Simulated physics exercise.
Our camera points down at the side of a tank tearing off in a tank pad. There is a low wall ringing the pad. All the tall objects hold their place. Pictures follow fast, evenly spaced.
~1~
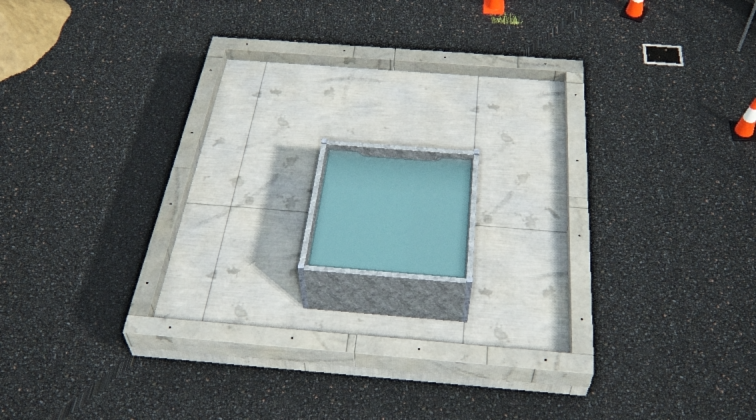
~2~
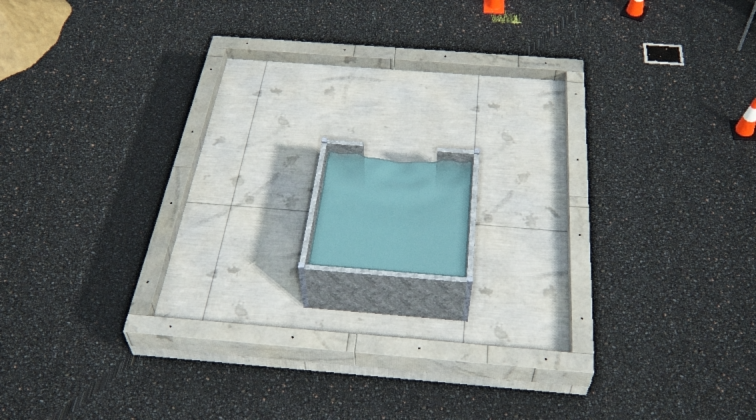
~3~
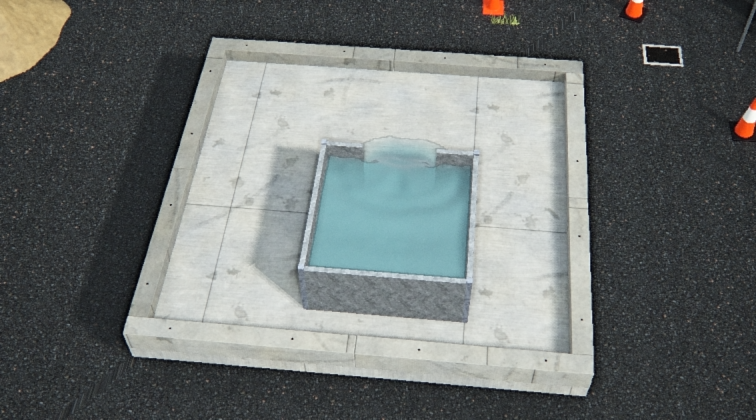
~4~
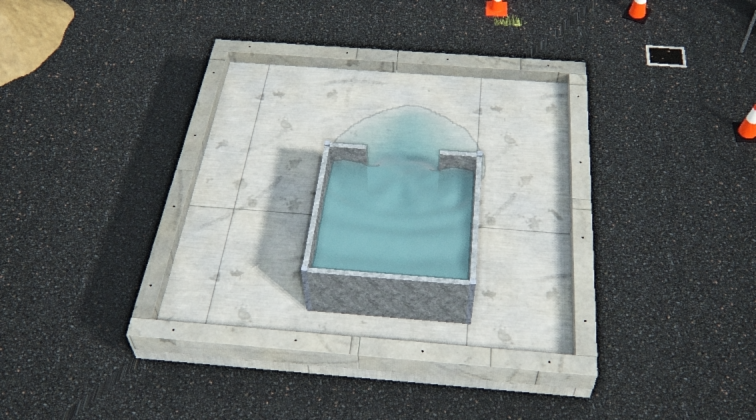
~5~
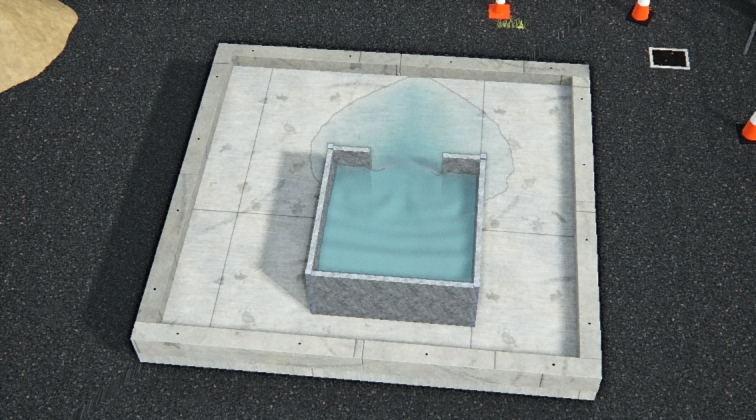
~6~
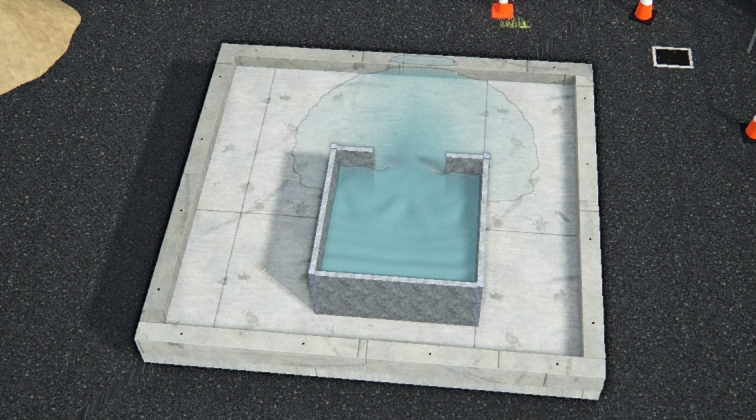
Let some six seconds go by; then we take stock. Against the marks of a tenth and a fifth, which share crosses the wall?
I'd say the loss is in the middle band, a tenth up to a fifth.
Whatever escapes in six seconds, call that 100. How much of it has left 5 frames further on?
Estimated share: Close to 10 %.
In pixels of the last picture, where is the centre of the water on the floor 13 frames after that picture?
I'd say around (404, 182).
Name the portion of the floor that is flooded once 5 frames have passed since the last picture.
45 %.
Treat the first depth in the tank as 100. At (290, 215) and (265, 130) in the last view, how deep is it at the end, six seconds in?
In order: About 6 and 12 percent.
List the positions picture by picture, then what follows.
In the first picture, the open tank at (393, 212) is whole and still.
In the second picture, the front is at a hidden place, out from the gap on the open tank's far side.
In the third picture, the front is at (373, 144), out from the gap on the open tank's far side.
In the fourth picture, the front is at (421, 112), out from the gap on the open tank's far side.
In the fifth picture, water pours out on the open tank's far side and has run to (424, 81).
In the sixth picture, the front is at (445, 61), out from the gap on the open tank's far side.
A moment on, water covers 35 % of the floor; the low wall has let 0 % over.
Next, water covers 40 % of the floor; the low wall has let 1 % over.
Then, water covers 45 % of the floor; the low wall has let 9 % over.
Later, water covers 80 % of the floor; the low wall has let 12 % over.
In the end, water covers 85 % of the floor; the low wall has let 12 % over.
